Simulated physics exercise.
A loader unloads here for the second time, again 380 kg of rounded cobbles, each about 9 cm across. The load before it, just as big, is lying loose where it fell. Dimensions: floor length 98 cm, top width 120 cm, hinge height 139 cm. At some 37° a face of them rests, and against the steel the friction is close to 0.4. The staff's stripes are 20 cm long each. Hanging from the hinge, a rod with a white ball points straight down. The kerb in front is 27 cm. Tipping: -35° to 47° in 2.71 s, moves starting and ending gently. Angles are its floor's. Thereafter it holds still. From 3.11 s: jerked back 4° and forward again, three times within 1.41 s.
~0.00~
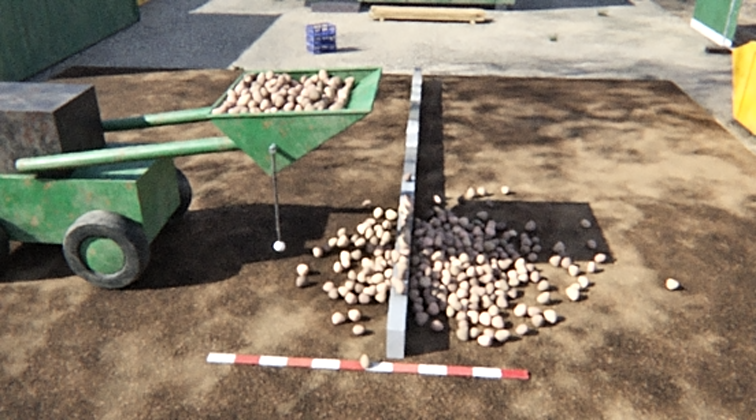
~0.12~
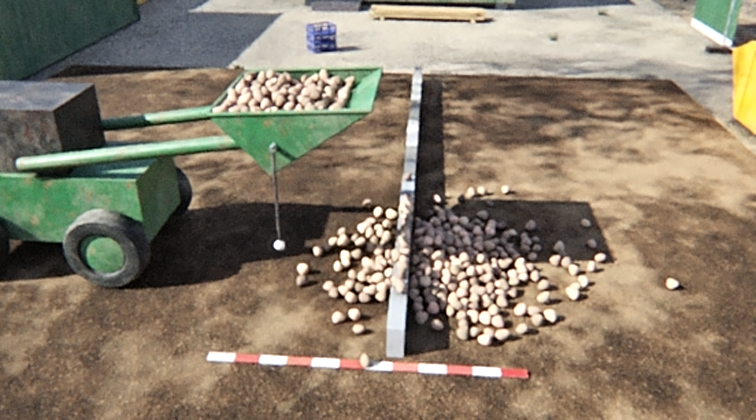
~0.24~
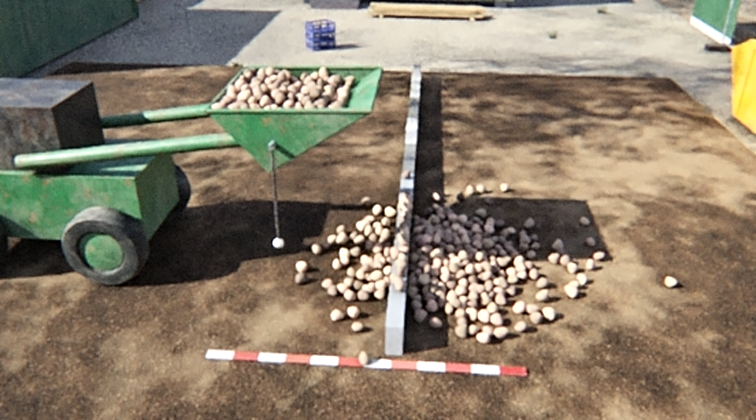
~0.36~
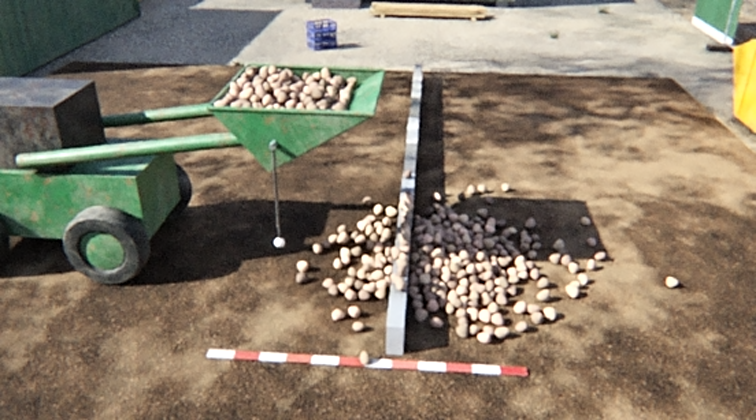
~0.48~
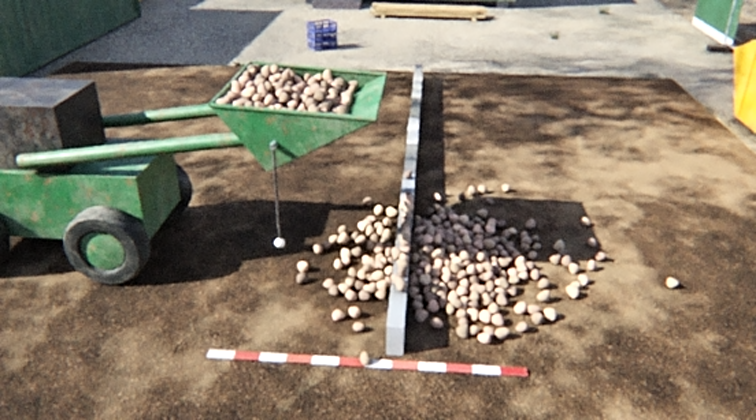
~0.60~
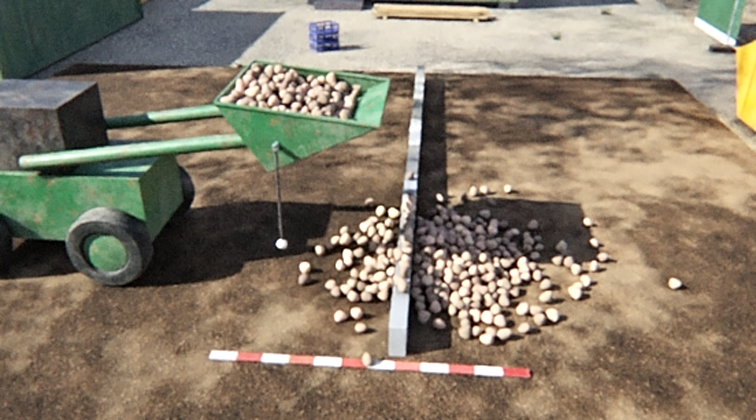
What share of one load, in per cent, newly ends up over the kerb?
15 %.
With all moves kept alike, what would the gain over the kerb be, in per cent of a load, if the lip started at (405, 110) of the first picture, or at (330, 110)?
70 % and 0 %.
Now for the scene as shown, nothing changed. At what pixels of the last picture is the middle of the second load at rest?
In the last view, about pixel (377, 249).
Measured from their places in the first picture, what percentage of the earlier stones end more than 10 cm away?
Some 10 percent, give or take.
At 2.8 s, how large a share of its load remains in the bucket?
It keeps some 0 percent of its load.
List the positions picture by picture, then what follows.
In the first frame, the bucket is at -35°, its lip at (371, 111); the top of the load is at (283, 82). The earlier load is highest near (405, 231), 32 cm above ground level, 22 % on this side of the kerb, 78 % over the kerb.
In the second frame, the bucket is at -35°, its lip at (371, 111); the top of the load is at (277, 80); the stones move at 0.0 m/s on average.
The third frame shows lip at (371, 111), floor tilted -33°, highest stones at (259, 78); the stones move at 0.1 m/s on average.
In the fourth frame, the bucket is at -31°, its lip at (374, 114); the top of the load is at (259, 76); the stones move at 0.1 m/s on average.
In the fifth frame, the bucket is at -28°, its lip at (376, 120); the top of the load is at (257, 74); the stones move at 0.1 m/s on average.
In the sixth frame, the bucket is at -25°, its lip at (379, 127); the top of the load is at (261, 73); the stones move at 0.1 m/s on average.
After 2.0 s the floor is at 34°; in per cent of one load, 82 in the bucket, 41 on this side of the kerb, 78 over the kerb; the foremost stones are at (599, 263).
After 2.8 s the floor is at 47°; in per cent of one load, 0 in the bucket, 108 on this side of the kerb, 92 over the kerb; the foremost stones are at (599, 263).
After 5.0 s the floor is at 47°; in per cent of one load, 0 in the bucket, 107 on this side of the kerb, 93 over the kerb; the foremost stones are at (599, 263).
After 7.7 s the floor is at 47°; in per cent of one load, 0 in the bucket, 107 on this side of the kerb, 93 over the kerb; the foremost stones are at (599, 263). Net gain over the kerb, 15.
